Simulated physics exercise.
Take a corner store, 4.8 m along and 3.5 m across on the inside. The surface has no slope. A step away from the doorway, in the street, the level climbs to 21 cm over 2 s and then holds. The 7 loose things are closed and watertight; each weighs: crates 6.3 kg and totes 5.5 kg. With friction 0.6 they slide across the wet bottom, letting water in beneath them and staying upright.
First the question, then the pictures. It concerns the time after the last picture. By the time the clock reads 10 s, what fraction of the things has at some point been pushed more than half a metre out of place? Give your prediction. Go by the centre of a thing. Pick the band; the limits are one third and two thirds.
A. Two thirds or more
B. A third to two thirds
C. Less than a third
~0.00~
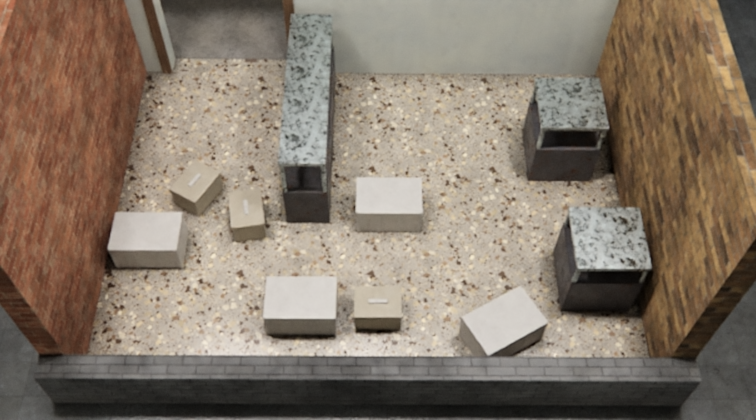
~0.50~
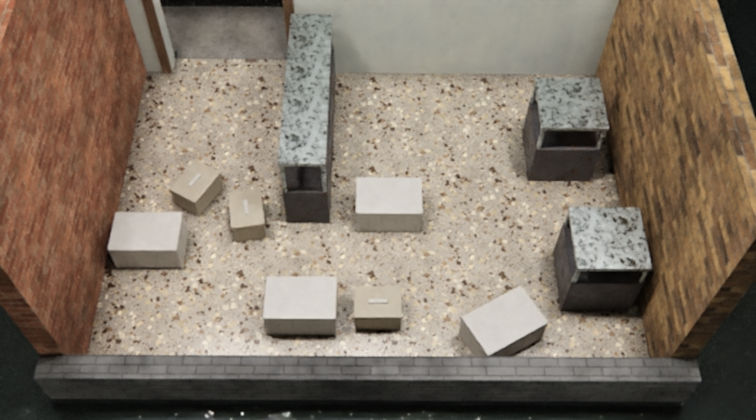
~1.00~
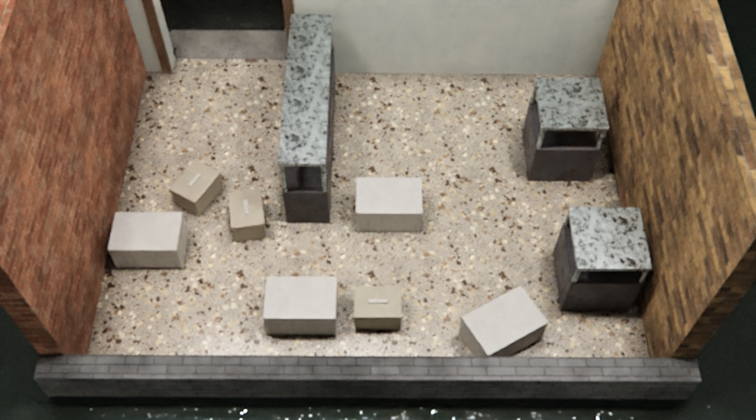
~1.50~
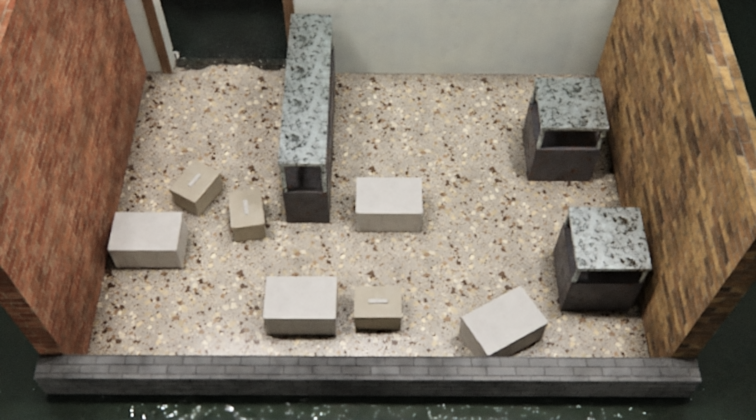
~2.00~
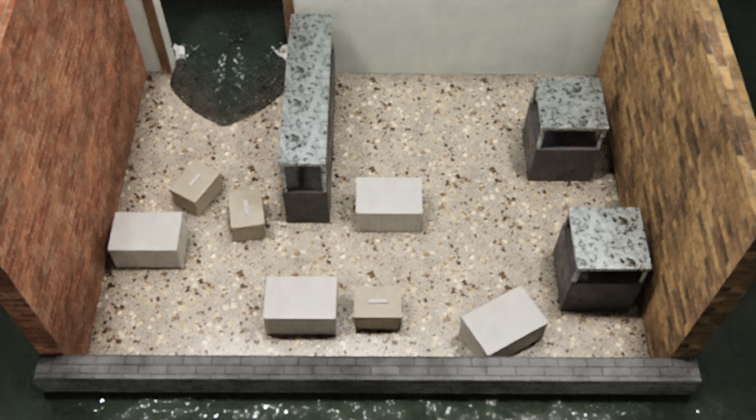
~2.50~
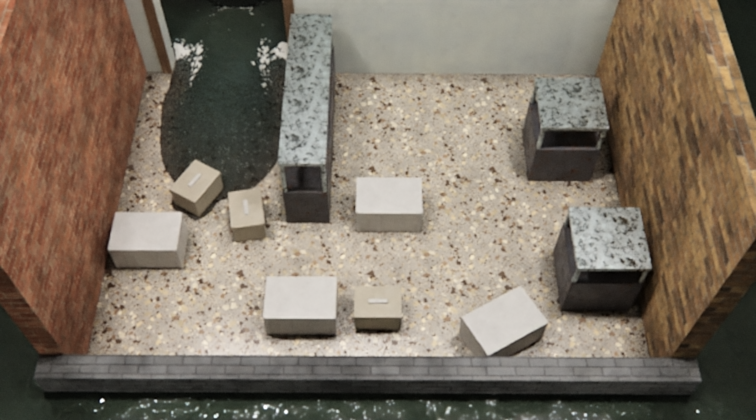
A.
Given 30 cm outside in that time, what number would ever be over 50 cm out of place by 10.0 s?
I count 7 of them in that case.
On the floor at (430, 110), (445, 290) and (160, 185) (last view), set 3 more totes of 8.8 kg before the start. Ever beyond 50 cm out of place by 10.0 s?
One: Within it. Two: Beyond it. Three: Beyond it.
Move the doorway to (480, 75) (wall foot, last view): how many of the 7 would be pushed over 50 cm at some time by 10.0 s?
6.
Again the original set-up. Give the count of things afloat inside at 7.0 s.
Count: 4.
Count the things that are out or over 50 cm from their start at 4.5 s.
Answer: 3.
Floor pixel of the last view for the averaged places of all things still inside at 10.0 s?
Mean position: Approximately (470, 252).
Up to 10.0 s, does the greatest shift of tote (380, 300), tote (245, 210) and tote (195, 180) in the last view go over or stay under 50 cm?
One by one: Above; above; above.
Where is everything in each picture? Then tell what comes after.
A crate at (505, 320), on the bottom; a crate at (389, 195), on the bottom; water covers 0.0 m2; 0 of 7 have shifted, in the first frame.
A crate at (505, 320), on the bottom; a crate at (389, 195) rests on the ground; 0.0 m2 under water; 0 of 7 have shifted, in the second frame.
A crate at (505, 320), on the bottom; a crate at (389, 195) rests on the ground; 0.0 m2 under water; 0 of 7 have shifted, in the third frame.
A crate at (505, 320) rests on the ground; a crate at (389, 195) rests on the ground; water covers 0.0 m2; 0 of 7 have shifted, in the fourth frame.
A crate at (505, 320), on the bottom; a crate at (389, 195) rests on the ground; water covers 0.6 m2; 0 of 7 have shifted, in the fifth frame.
A crate at (505, 320) rests on the ground; a crate at (389, 195) rests on the ground; 1.7 m2 under water; 0 of 7 have shifted, in the sixth frame.
After 3.5 s 1 of 7 are over 50 cm from their spots; 0 afloat.
After 4.5 s 3 of 7 are over 50 cm from their spots; 4 afloat.
After 7.0 s 5 of 7 are over 50 cm from their spots; 4 afloat.
After 10.0 s 5 of 7 are over 50 cm from their spots, and 5 have been at some point; 4 afloat.
